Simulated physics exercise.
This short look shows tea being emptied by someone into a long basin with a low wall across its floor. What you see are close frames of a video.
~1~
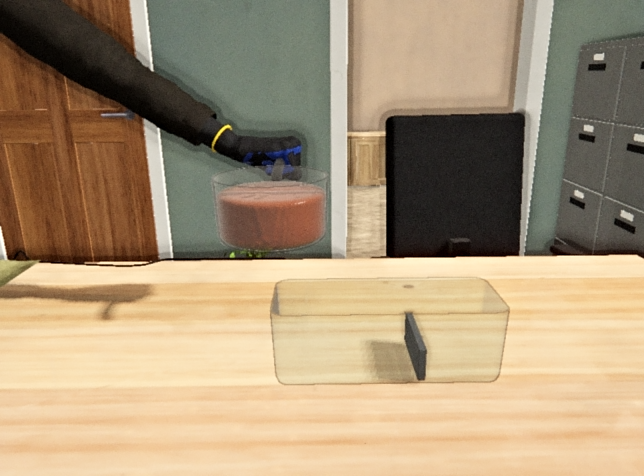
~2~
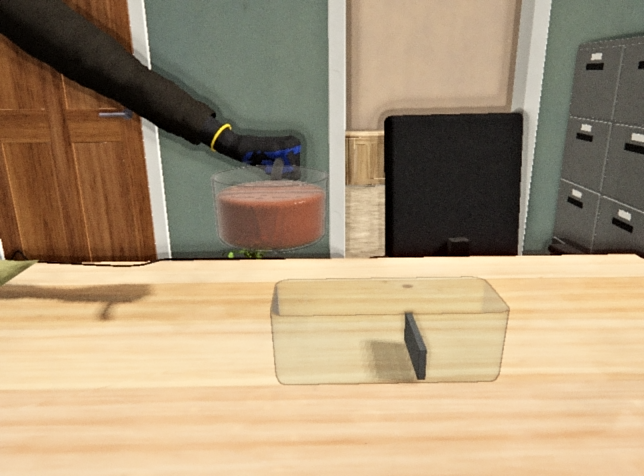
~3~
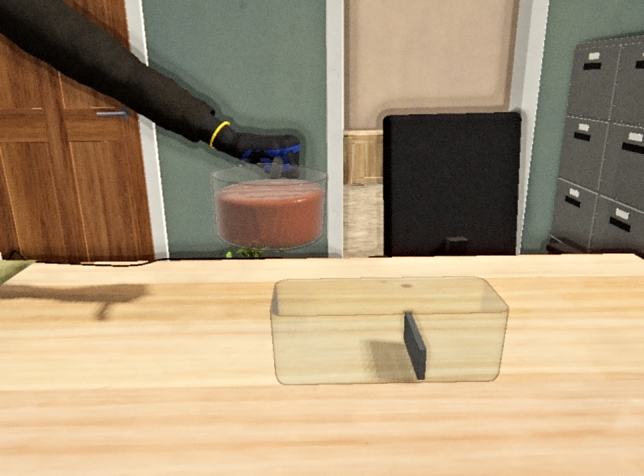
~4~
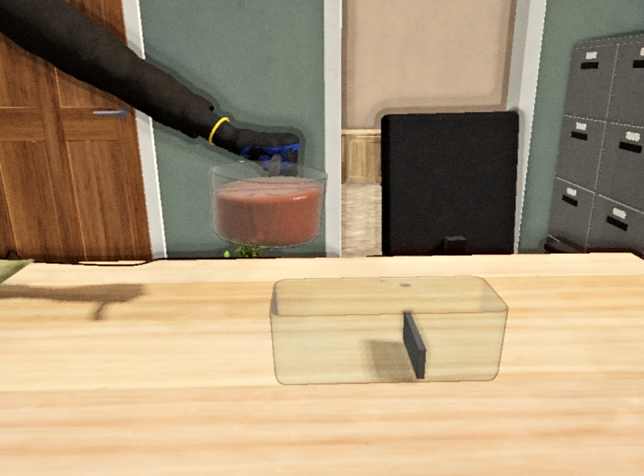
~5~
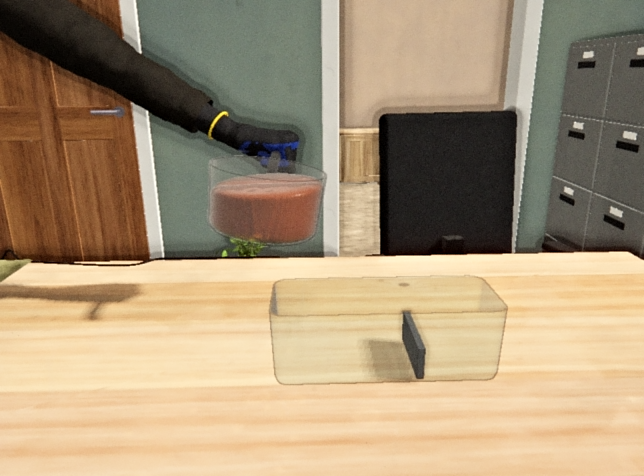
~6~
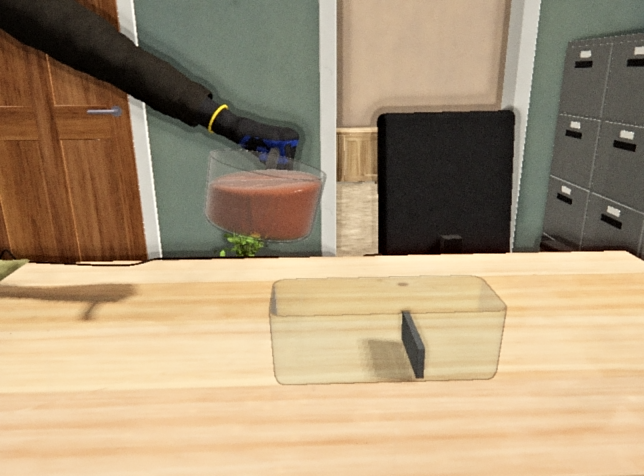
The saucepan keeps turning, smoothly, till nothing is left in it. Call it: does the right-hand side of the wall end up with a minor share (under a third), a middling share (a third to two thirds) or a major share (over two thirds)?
The right side gets a middling share.
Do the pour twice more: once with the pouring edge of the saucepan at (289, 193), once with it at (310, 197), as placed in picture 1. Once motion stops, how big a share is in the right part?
Roughly 10 in a hundred the first time and 20 in a hundred the second.
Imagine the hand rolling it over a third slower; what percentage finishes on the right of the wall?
Roughly 45 percent.
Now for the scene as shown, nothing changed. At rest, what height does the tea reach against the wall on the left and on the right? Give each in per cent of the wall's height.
Left part: 50 per cent; right part: 70.
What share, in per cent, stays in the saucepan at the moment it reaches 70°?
70 per cent, roughly.
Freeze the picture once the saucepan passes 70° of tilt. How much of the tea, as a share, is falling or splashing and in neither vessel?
Some 30 per cent.
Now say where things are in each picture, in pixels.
Tilt 0°; pouring edge (328, 176); surface from (218, 192) to (326, 191); the long basin's rim runs from (274, 298) to (497, 295); the wall's top is at (415, 331), in the first picture.
Tilt 1°; pouring edge (328, 176); surface from (217, 192) to (326, 190), in the second picture.
Tilt 2°; pouring edge (327, 176); surface from (216, 192) to (325, 188), in the third picture.
Tilt 4°; pouring edge (327, 176); surface from (215, 189) to (324, 185), in the fourth picture.
Tilt 8°; pouring edge (326, 176); surface from (213, 187) to (323, 182), in the fifth picture.
Tilt 12°; pouring edge (325, 176); surface from (210, 182) to (323, 179), in the sixth picture.
A moment on, the saucepan is tipped part way and 69 per cent is still to pour, 1 is left of the wall and 0 right of it.
Next, the saucepan is tipped right over and 12 per cent is still to pour, 14 is left of the wall and 42 right of it.
Then the saucepan is tipped right over and 0 per cent is still to pour, 43 is left of the wall and 41 right of it.
Later the saucepan is tipped right over and 0 per cent is still to pour, 54 is left of the wall and 40 right of it.
Finally, 55 per cent lies left of the wall, 40 right of it and 5 outside.
